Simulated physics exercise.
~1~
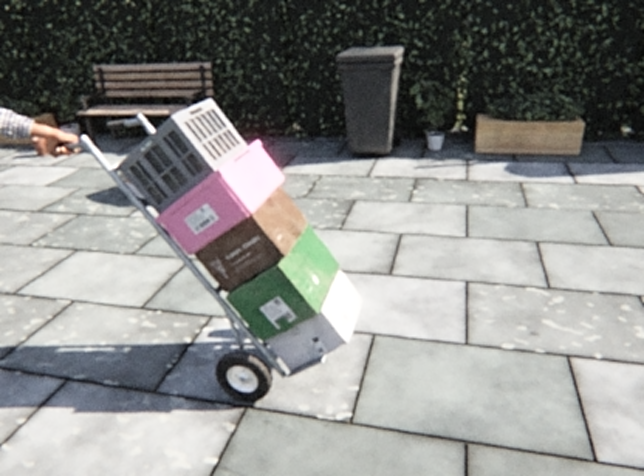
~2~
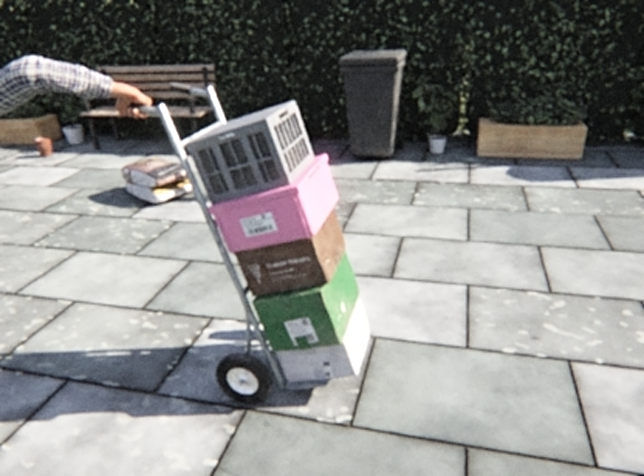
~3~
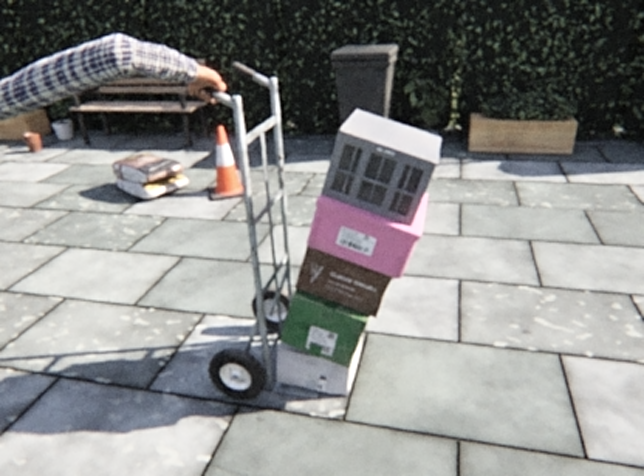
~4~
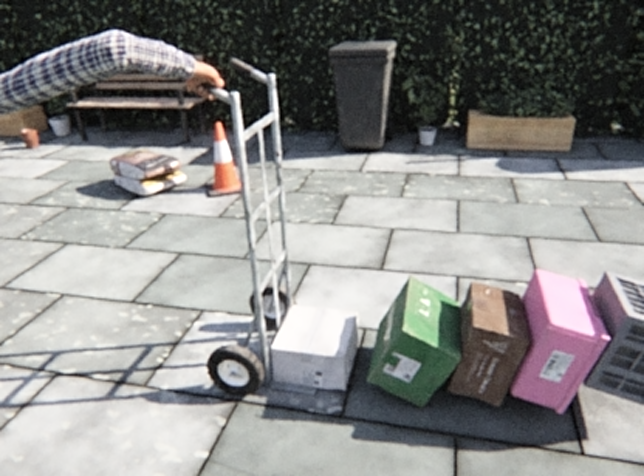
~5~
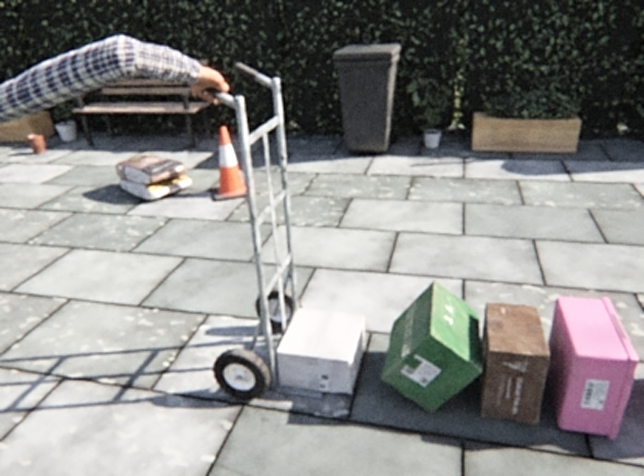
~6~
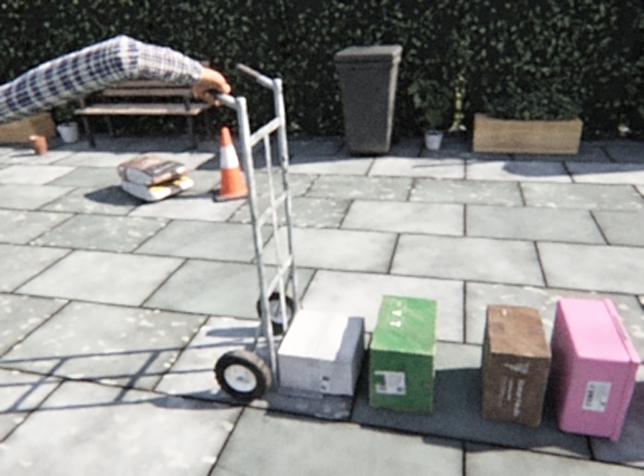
A hand swinging a loaded sack truck upright on a patio, its stacked boxes toppling right, only the white box staying put.
